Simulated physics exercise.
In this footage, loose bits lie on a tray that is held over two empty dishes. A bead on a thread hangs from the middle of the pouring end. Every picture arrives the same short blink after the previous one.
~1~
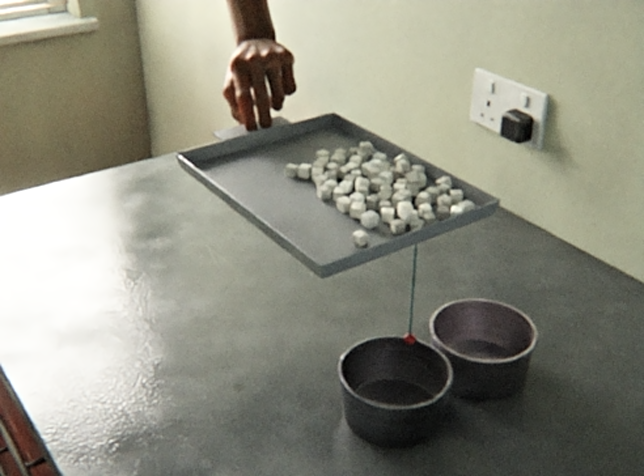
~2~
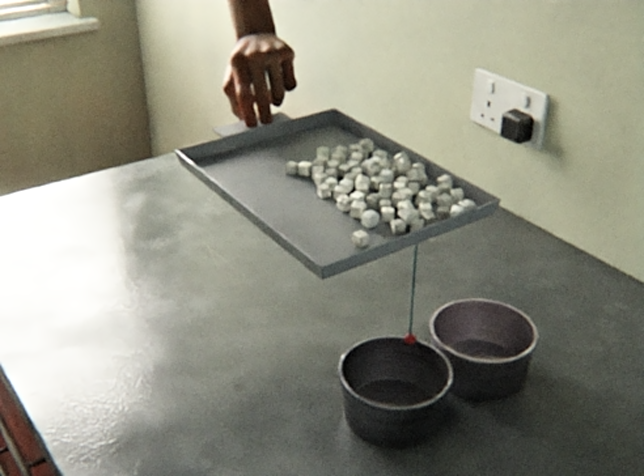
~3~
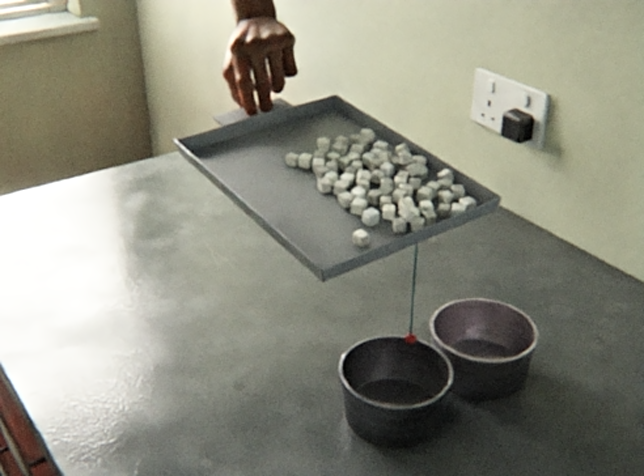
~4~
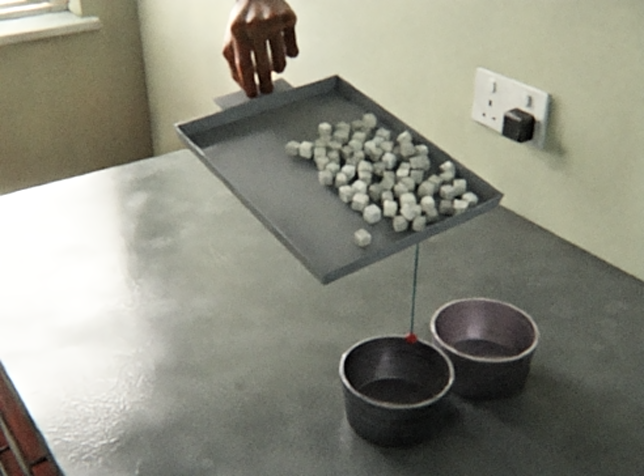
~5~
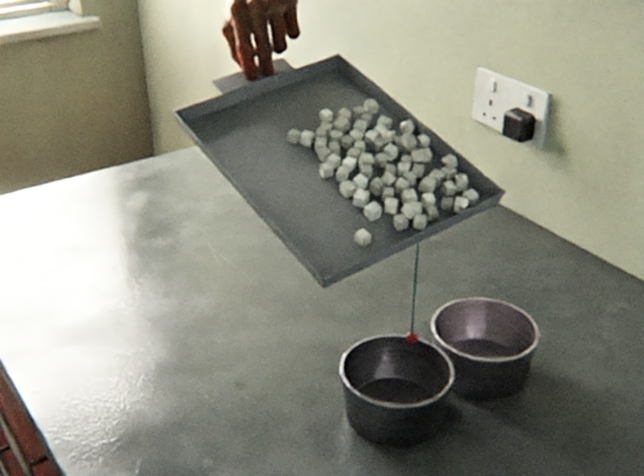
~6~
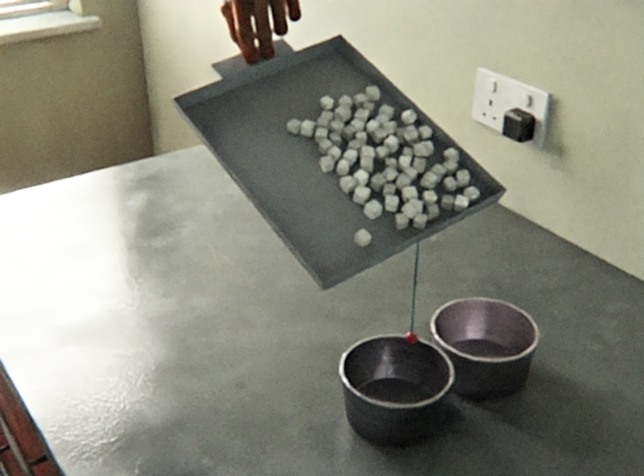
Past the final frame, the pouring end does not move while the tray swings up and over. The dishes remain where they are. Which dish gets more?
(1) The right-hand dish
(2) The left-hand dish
Option 2: The left-hand dish.
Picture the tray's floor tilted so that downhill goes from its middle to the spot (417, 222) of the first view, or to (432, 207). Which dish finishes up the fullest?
Case one: The dish to the right. Case two: The dish to the right.
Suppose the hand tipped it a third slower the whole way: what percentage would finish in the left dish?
Close to 20 in a hundred.
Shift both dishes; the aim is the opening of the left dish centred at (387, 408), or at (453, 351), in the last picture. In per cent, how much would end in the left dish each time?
It would be near 50 per cent first and near 0 per cent second.
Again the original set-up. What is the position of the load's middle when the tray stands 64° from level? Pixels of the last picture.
The middle of the pieces lands at roughly (382, 217).
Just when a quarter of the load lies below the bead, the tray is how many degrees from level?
I'd put it at about 110 degrees.
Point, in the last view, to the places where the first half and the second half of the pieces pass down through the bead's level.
The leading part at (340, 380), the rest of it at (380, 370).
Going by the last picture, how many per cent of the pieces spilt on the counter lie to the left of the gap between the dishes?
Roughly 80 percent.
Just after the last frame, tray tipped steeply; almost all on the tray; just a few in the air.
A moment on, tray tipped past a quarter turn; the larger part on the tray; just a few in the left dish; about a tenth outside both; about a tenth in the air.
Further on, tray tipped past a quarter turn; roughly a third in the left dish; roughly two thirds outside both.
When it is over, tray tipped past a quarter turn; roughly a third in the left dish; not one in the right dish; roughly two thirds outside both.
